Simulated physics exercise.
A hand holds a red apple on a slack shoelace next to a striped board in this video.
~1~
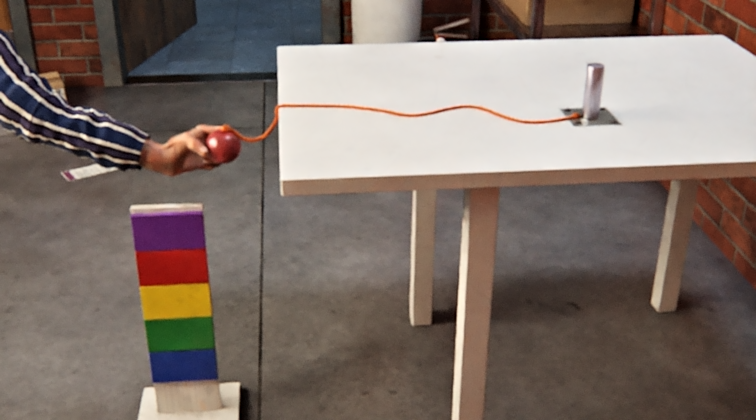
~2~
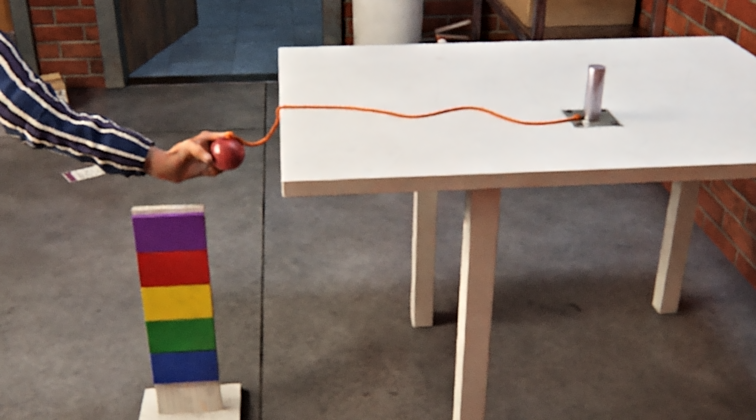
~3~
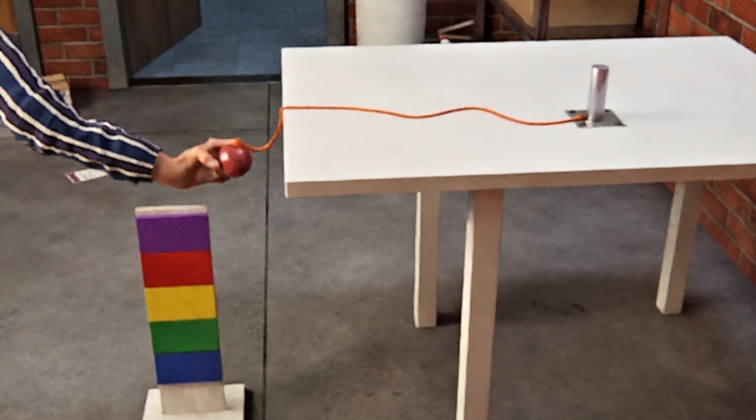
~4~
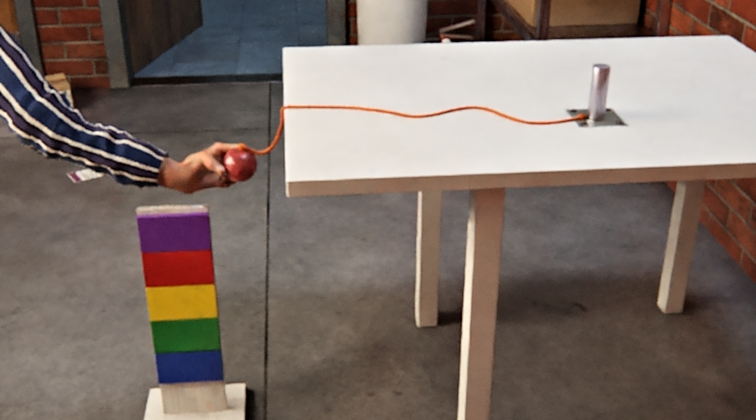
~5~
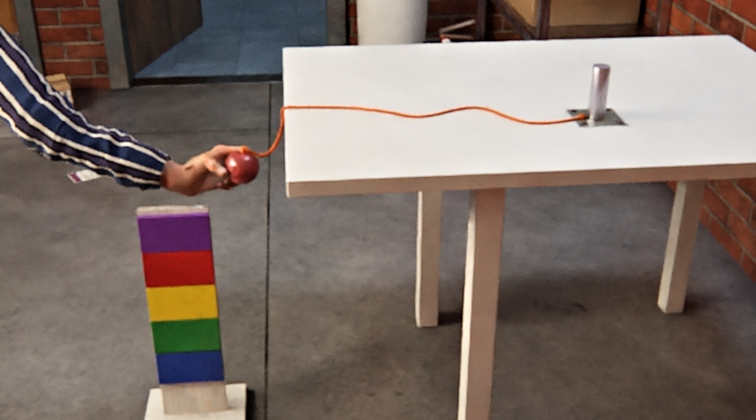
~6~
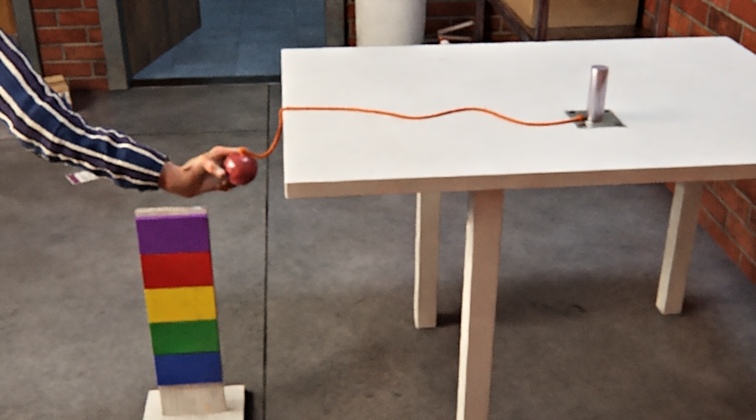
Hand in a striped sleeve moving a red apple tied to an orange shoelace slightly right and down beside a white table.
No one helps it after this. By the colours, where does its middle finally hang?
At the purple band.
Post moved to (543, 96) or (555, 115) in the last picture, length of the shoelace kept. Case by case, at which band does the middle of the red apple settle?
Trial 1 - red; trial 2 - red.
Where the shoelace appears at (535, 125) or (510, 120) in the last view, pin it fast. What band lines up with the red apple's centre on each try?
Purple, then purple.
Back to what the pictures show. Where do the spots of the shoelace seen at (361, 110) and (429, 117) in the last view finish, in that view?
To (330, 117) for the first and to (403, 117) for the second.
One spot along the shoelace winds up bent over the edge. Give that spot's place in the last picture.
About (316, 109).
Early on, apple near (262, 220); level with purple.
Midway, apple near (307, 237); level with purple.
Near the end, apple near (299, 236); level with purple.
Finally, apple near (293, 237); level with purple. Its centre hangs level with the purple band.
